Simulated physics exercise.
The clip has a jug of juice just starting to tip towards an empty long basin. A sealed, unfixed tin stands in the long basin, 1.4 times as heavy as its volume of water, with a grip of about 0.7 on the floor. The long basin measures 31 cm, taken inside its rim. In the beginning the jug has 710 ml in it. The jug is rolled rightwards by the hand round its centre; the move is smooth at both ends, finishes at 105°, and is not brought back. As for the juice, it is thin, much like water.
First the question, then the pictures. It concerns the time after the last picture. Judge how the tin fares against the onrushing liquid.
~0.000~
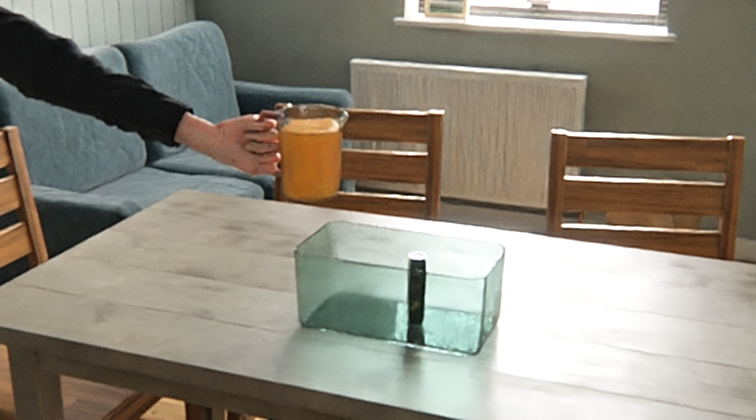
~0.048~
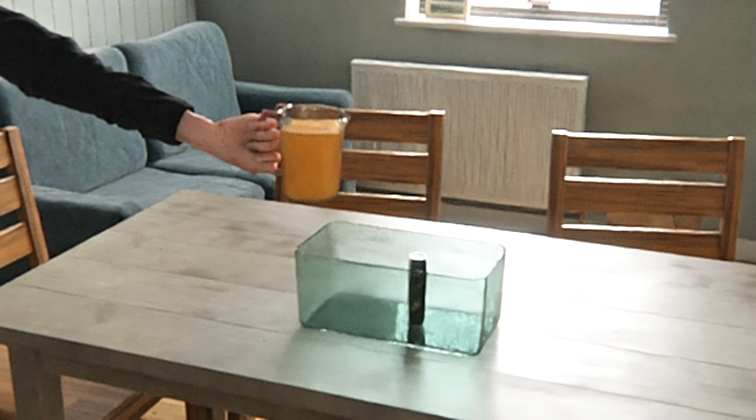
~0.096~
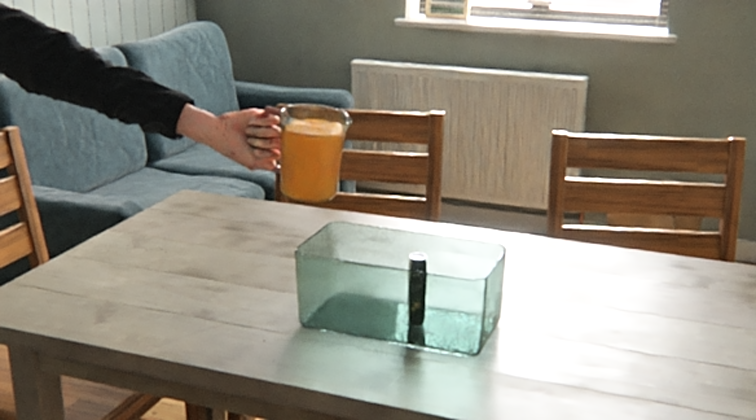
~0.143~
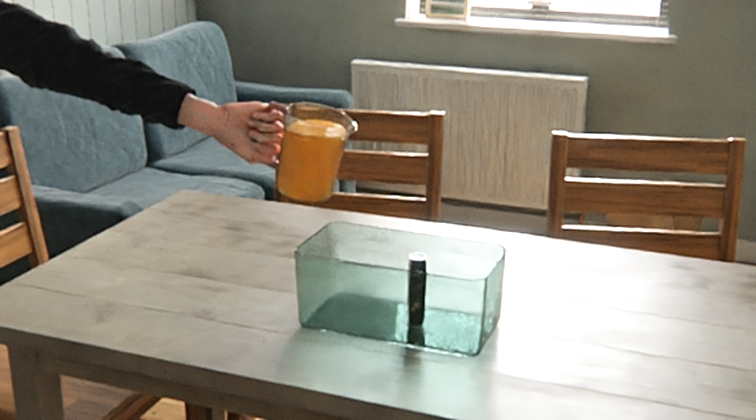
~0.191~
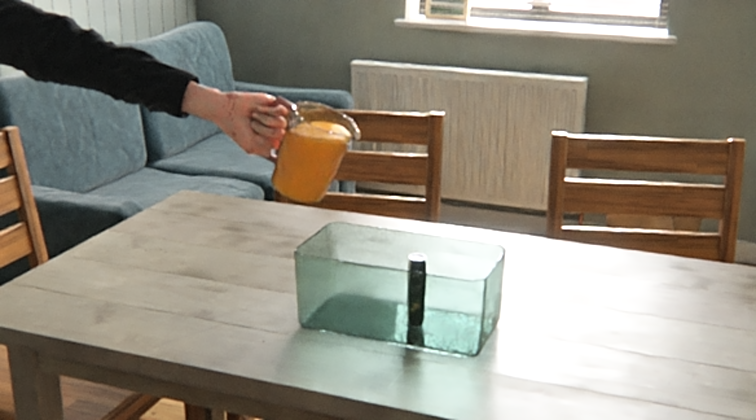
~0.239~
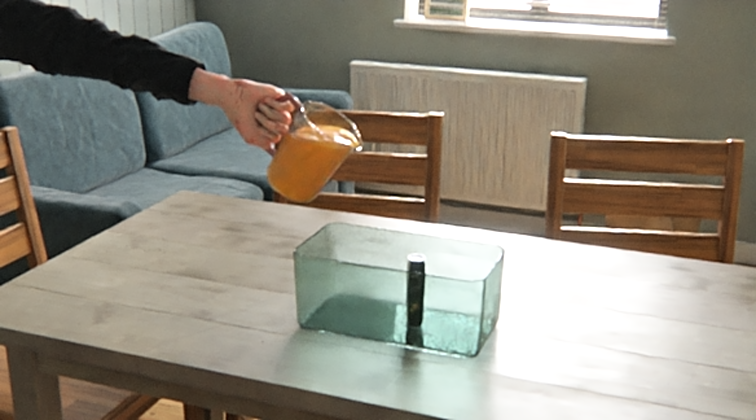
It withstands it and stays upright.
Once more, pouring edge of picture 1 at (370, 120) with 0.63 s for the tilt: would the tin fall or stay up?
Then it goes over.
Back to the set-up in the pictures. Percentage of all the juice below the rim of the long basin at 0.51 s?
Around 12 percent.
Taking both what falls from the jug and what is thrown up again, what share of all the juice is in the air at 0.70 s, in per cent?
18 in a hundred, give or take.
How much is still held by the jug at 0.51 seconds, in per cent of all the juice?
Fraction remaining: Approx. 64 per cent.
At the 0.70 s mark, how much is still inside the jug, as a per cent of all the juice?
About 18 per cent.
After 0.51 s the tilt is 95° and 63 per cent is still to pour; the tin stands where it began.
After 0.70 s the tilt is 105° and 19 per cent is still to pour; the tin leans 5°.
After 0.91 s the tilt is 105° and 3 per cent is still to pour; the tin leans 4°.
After 1.13 s the tilt is 105° and 0 per cent is still to pour; the tin stands where it began.
In the end the tin stands 1 cm from where it began.
